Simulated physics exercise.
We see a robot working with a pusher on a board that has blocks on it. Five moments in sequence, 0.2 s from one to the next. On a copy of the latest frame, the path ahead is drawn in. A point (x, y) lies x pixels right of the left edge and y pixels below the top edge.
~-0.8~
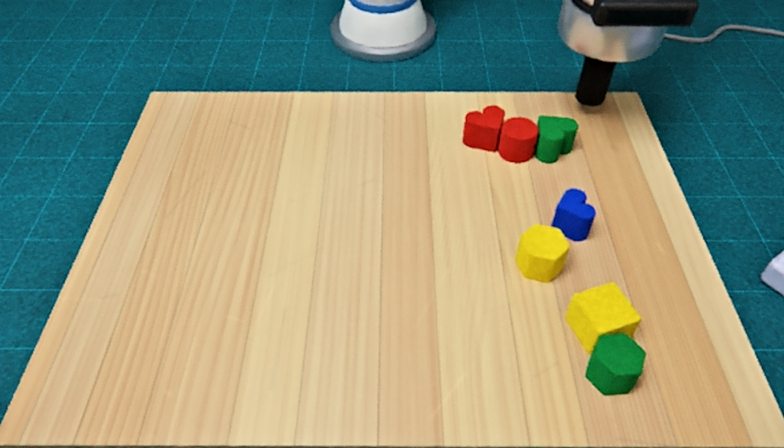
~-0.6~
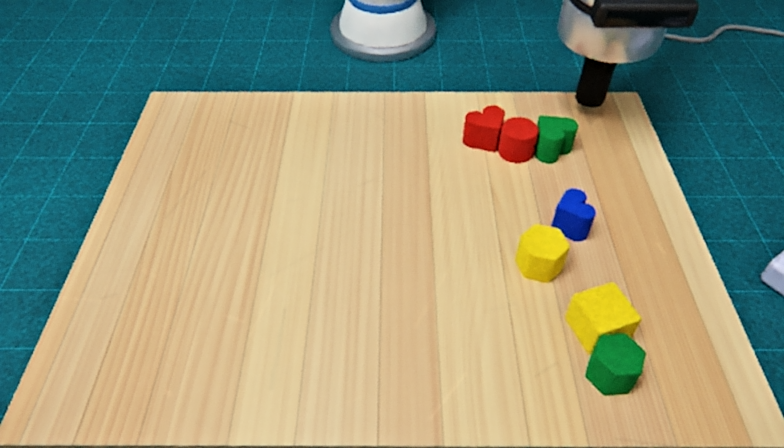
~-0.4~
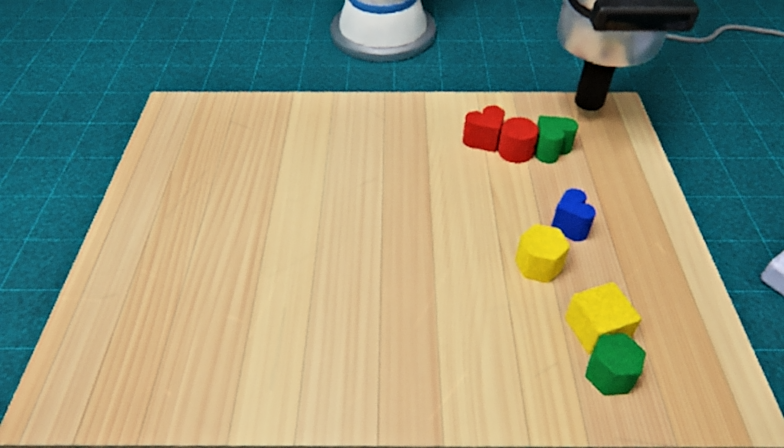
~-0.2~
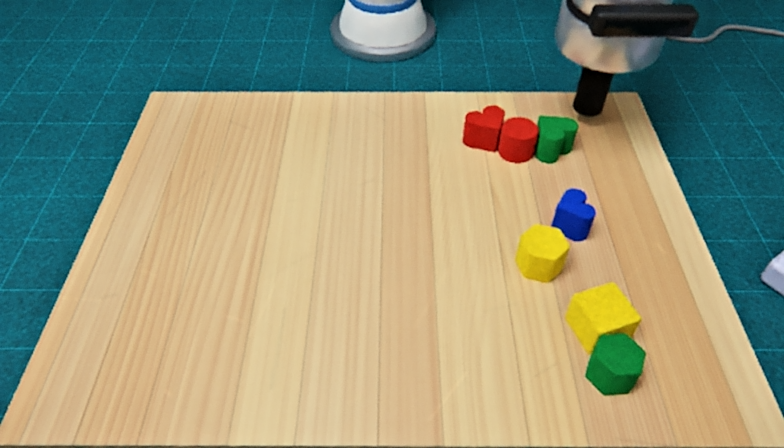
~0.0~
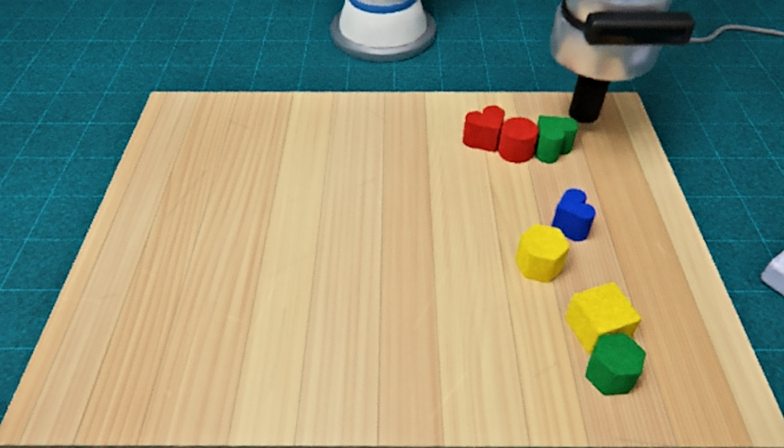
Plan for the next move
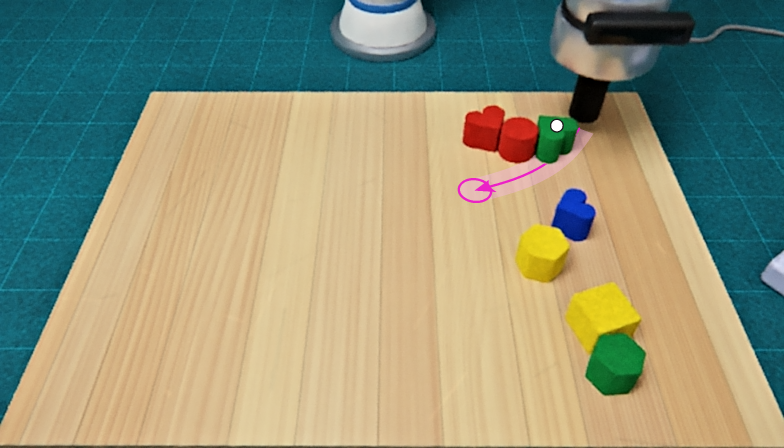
The robot's black pusher moves slightly downward near the green heart-shaped block while the blocks stay still.
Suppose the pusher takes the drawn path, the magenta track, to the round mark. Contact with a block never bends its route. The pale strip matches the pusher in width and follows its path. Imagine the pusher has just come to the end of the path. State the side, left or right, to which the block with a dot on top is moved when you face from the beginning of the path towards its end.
To the left.
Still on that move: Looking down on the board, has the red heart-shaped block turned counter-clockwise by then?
No
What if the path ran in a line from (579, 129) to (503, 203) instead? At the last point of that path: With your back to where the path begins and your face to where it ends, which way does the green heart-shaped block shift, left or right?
Left-hand side.
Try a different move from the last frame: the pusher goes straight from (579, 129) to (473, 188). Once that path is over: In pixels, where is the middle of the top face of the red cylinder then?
Top centre: (451, 146).
The drawn path runs from (579, 129) via (557, 155) and (522, 176), ending at (475, 190); the dot is on the green heart-shaped block.
On the path given first. One third of the way, pusher at (561, 141); red heart-shaped block at (483, 115), turned 15° clockwise; red cylinder at (507, 135); green heart-shaped block at (541, 146), turned 20° clockwise.
Two thirds of the way, pusher at (524, 163); red heart-shaped block at (481, 114), turned 25° clockwise; red cylinder at (498, 137); green heart-shaped block at (510, 170), turned 30° clockwise.
At the end, pusher at (477, 177); red heart-shaped block at (480, 113), turned 30° clockwise; red cylinder at (484, 139); green heart-shaped block at (481, 191); blue heart-shaped block not moved.
